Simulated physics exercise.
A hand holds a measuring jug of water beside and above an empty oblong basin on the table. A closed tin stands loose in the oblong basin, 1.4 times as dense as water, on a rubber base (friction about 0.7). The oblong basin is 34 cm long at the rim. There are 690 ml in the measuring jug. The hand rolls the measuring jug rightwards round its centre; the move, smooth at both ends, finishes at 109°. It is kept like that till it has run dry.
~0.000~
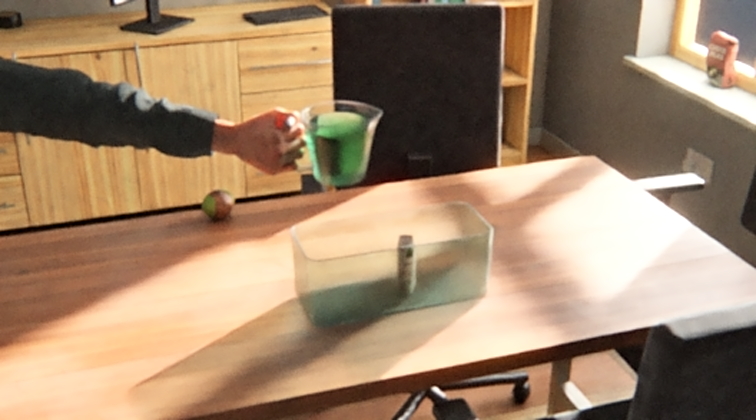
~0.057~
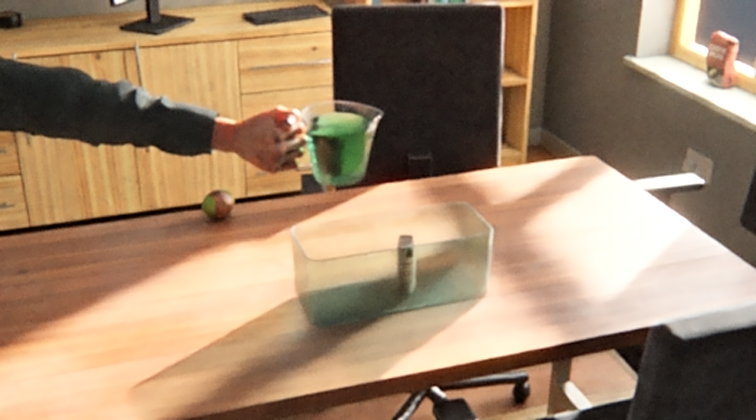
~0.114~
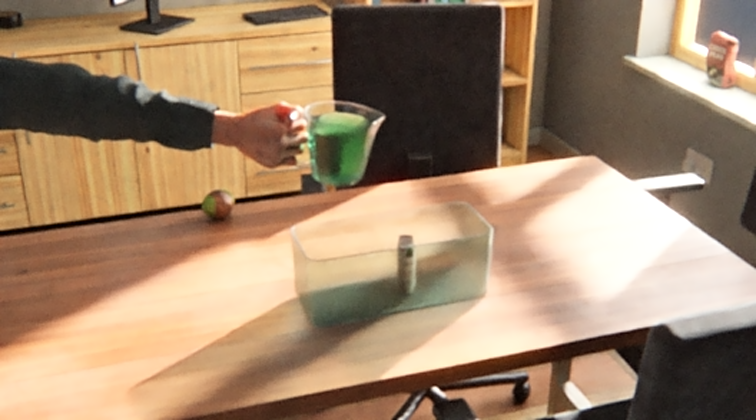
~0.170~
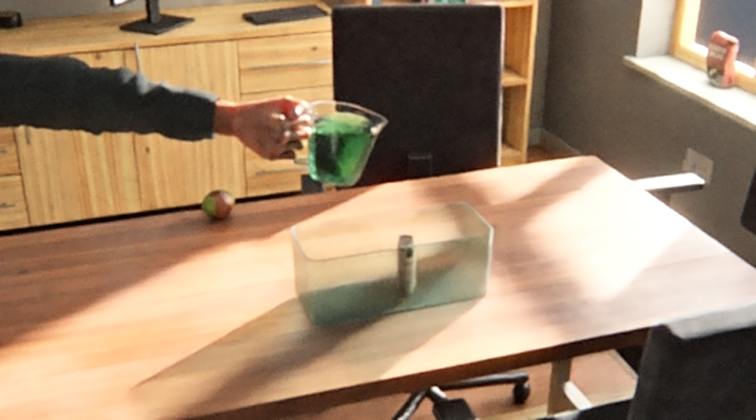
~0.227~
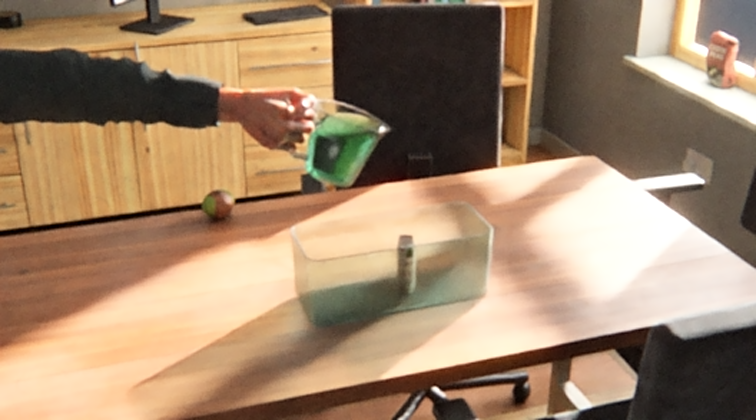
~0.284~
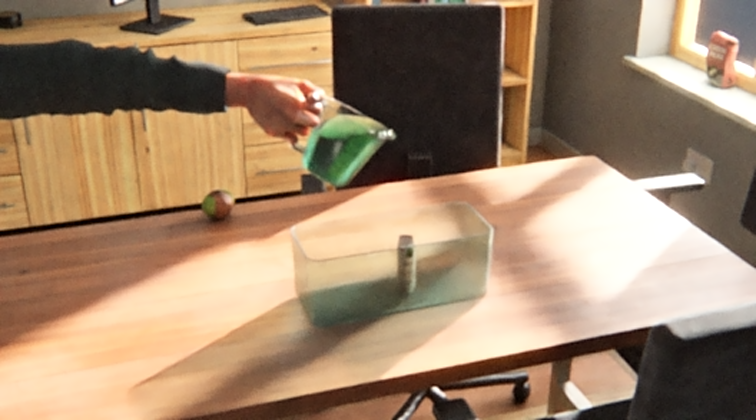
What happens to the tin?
The tin keeps standing.
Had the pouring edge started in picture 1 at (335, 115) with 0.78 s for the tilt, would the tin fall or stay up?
Then it stays up.
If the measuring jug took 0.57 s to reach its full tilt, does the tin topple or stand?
Then it goes over.
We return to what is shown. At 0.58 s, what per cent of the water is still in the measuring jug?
Some 42 per cent.
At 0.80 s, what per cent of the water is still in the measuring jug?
Near 4 in a hundred.
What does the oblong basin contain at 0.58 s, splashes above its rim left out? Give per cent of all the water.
About 24 per cent.
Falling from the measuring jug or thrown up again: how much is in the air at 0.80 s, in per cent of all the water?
Near 10 in a hundred.
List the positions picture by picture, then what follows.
It leans 0°; its right rim is at (382, 111); the water meets the walls at (305, 127) and (371, 119); the oblong basin's rim runs from (299, 245) to (480, 217); the tin's top is at (406, 240), in the first picture.
It leans 1°; its right rim is at (382, 112); the water meets the walls at (306, 126) and (371, 120), in the second picture.
It leans 6°; its right rim is at (384, 115); the water meets the walls at (307, 125) and (373, 121), in the third picture.
It leans 12°; its right rim is at (387, 120); the water meets the walls at (310, 125) and (377, 122), in the fourth picture.
It leans 21°; its right rim is at (390, 127); the water meets the walls at (313, 128) and (383, 123), in the fifth picture.
It leans 32°; its right rim is at (391, 136); the water meets the walls at (314, 131) and (386, 131); 2 per cent is over the edge, in the sixth picture.
After 0.58 s the tilt is 93° and 42 per cent is still to pour; the tin stands where it began.
After 0.80 s the tilt is 109° and 4 per cent is still to pour; the tin stands where it began.
After 1.03 s the tilt is 109° and 0 per cent is still to pour; the tin stands where it began.
After 1.28 s the tilt is 109° and 0 per cent is still to pour; the tin stands where it began.
In the end the tin stands where it began.
